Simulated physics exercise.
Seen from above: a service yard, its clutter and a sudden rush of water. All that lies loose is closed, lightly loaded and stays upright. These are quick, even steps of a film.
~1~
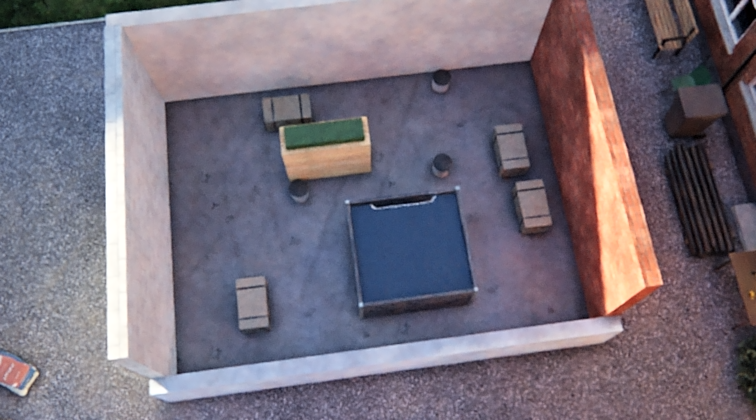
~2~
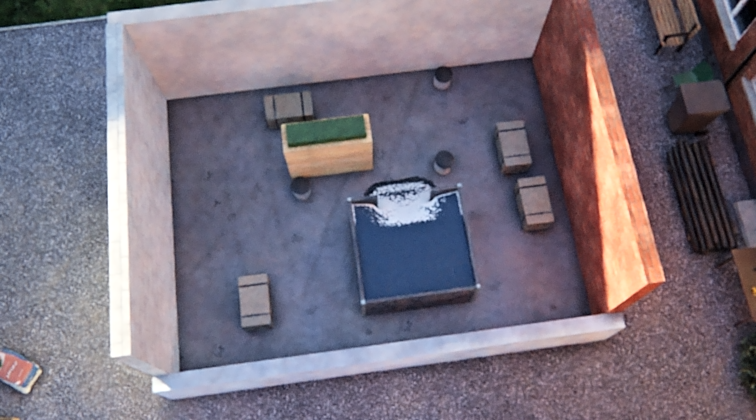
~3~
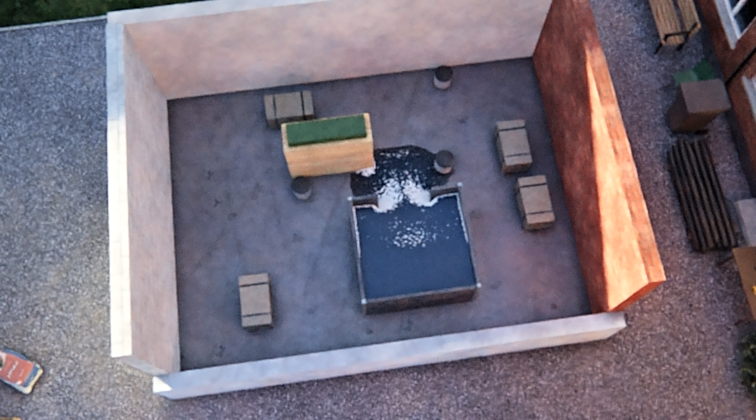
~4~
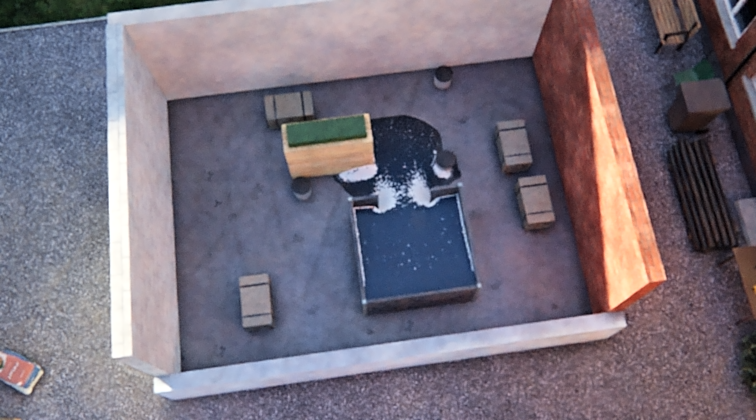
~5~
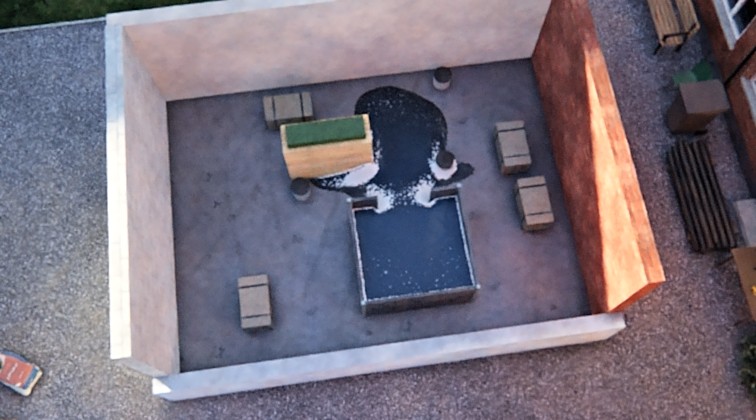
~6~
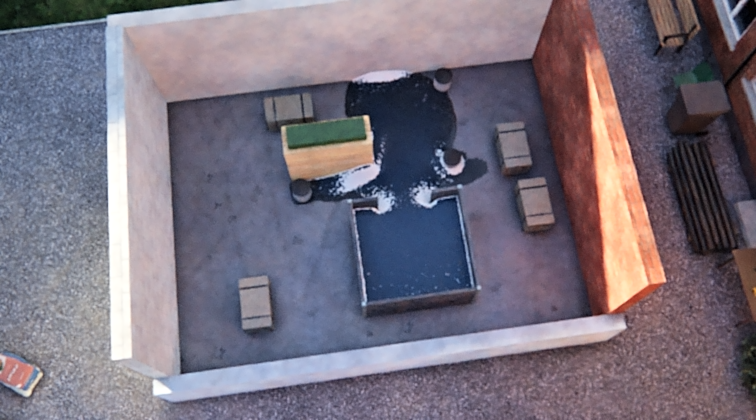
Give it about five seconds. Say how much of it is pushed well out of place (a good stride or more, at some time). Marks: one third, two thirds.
Share: Two thirds or above.
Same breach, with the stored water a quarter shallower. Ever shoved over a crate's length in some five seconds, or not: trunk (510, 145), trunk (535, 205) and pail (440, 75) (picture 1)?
In turn: Shifted that much, swept aside, yes.
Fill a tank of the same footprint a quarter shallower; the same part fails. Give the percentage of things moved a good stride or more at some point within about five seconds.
Some 90 per cent.
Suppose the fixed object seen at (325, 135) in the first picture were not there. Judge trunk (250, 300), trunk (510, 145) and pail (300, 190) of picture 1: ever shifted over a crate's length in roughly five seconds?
As listed: Less than that, moved that far, no.
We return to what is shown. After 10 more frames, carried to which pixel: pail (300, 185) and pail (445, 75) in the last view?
Roughly at (221, 242) and (531, 109).
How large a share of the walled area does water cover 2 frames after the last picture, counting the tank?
Close to 30 %.
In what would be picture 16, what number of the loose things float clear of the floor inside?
0 of them.
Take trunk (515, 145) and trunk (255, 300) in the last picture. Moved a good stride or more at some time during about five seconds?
One after the other: Moved that far, no.
A moment on, 1 of 7 are well off their spots; 0 afloat.
Next, 3 of 7 are well off their spots; 0 afloat.
Later, 6 of 7 are well off their spots; 0 afloat.
In the end, 6 of 7 are well off their spots, and 6 have been at some point; 3 afloat.
